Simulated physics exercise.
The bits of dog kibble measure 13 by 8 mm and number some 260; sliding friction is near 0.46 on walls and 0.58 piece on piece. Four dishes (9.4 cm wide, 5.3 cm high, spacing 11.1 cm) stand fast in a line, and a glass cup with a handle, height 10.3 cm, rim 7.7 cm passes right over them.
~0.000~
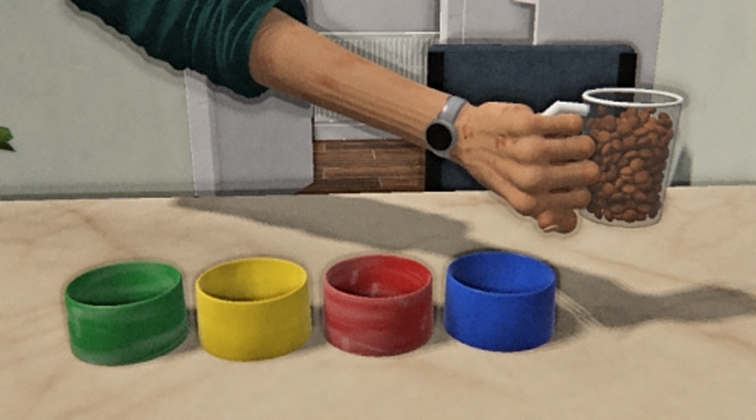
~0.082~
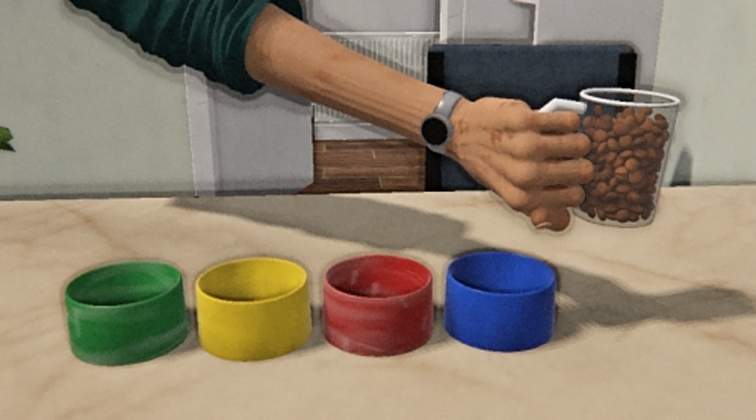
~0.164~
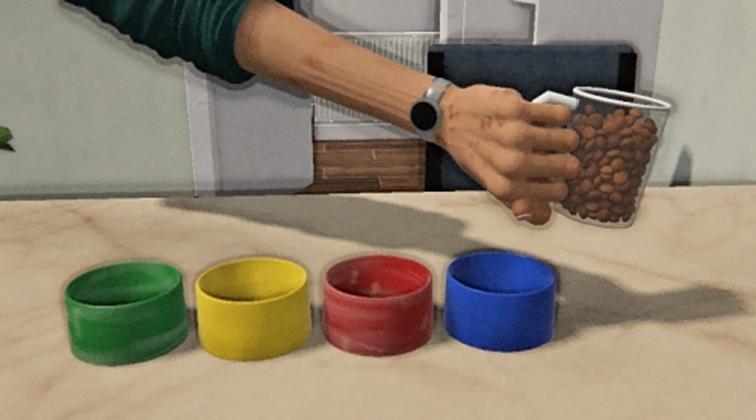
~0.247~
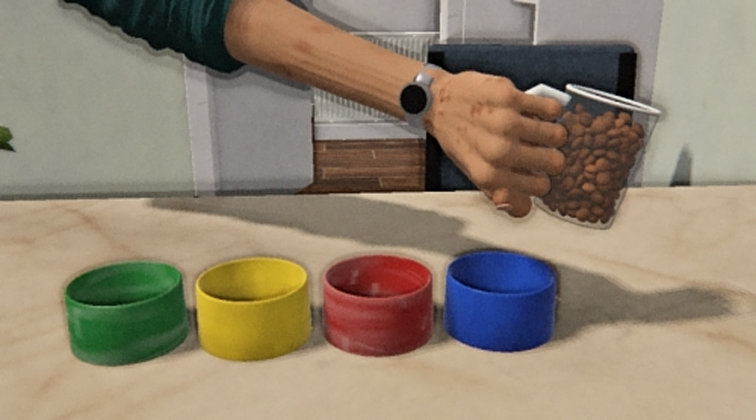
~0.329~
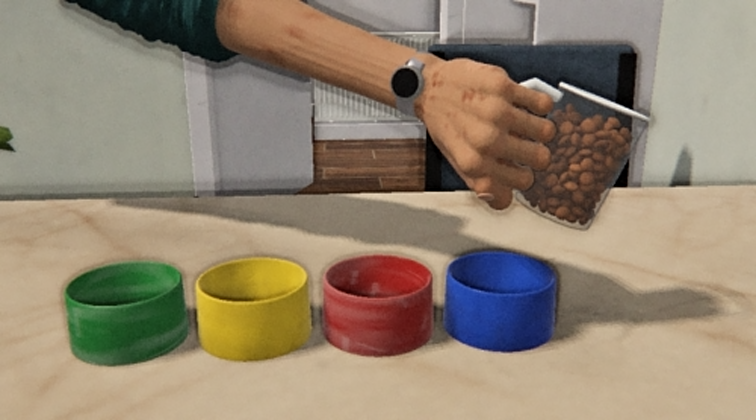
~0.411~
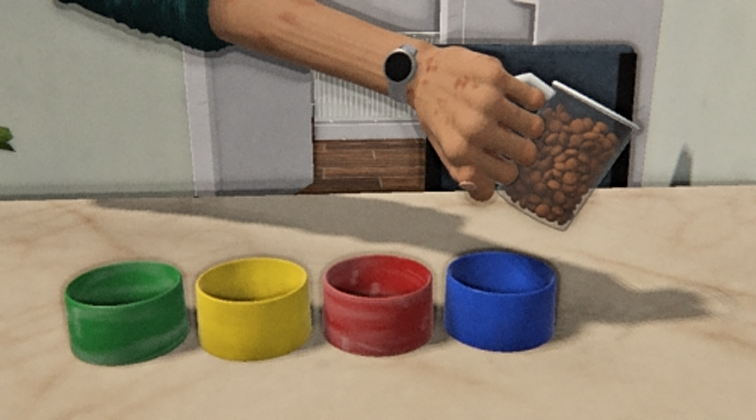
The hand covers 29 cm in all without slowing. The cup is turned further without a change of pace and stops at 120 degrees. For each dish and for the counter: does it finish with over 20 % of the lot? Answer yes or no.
Red: Yes, blue: No, green: No, yellow: No, counter: No.
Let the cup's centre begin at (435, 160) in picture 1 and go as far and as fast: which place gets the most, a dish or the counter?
Most goes to: Yellow.
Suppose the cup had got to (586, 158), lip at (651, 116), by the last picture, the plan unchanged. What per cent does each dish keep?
Red 40, blue 30, green 0, yellow 0.
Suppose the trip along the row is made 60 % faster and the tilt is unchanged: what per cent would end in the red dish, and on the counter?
Red 100, counter 0.
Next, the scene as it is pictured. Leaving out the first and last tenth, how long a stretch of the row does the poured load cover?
Some 11 cm.
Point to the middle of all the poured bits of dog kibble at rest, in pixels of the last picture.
Around (380, 307).
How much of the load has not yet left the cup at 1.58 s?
About 70 per cent.
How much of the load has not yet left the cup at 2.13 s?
Some 0 per cent of the load.
After 1.12 s, tilt 84 degrees; cup holds 100 %.
After 1.58 s, tilt 119 degrees; cup holds 70 %, red 10 %, blue 10 %.
After 2.13 s, tilt 120 degrees; cup holds 0 %, red 80 %, blue 10 %.
In the end, at 2.6 s, red 80 %, blue 10 %, green 0 %, yellow 0 %, counter 10 %.
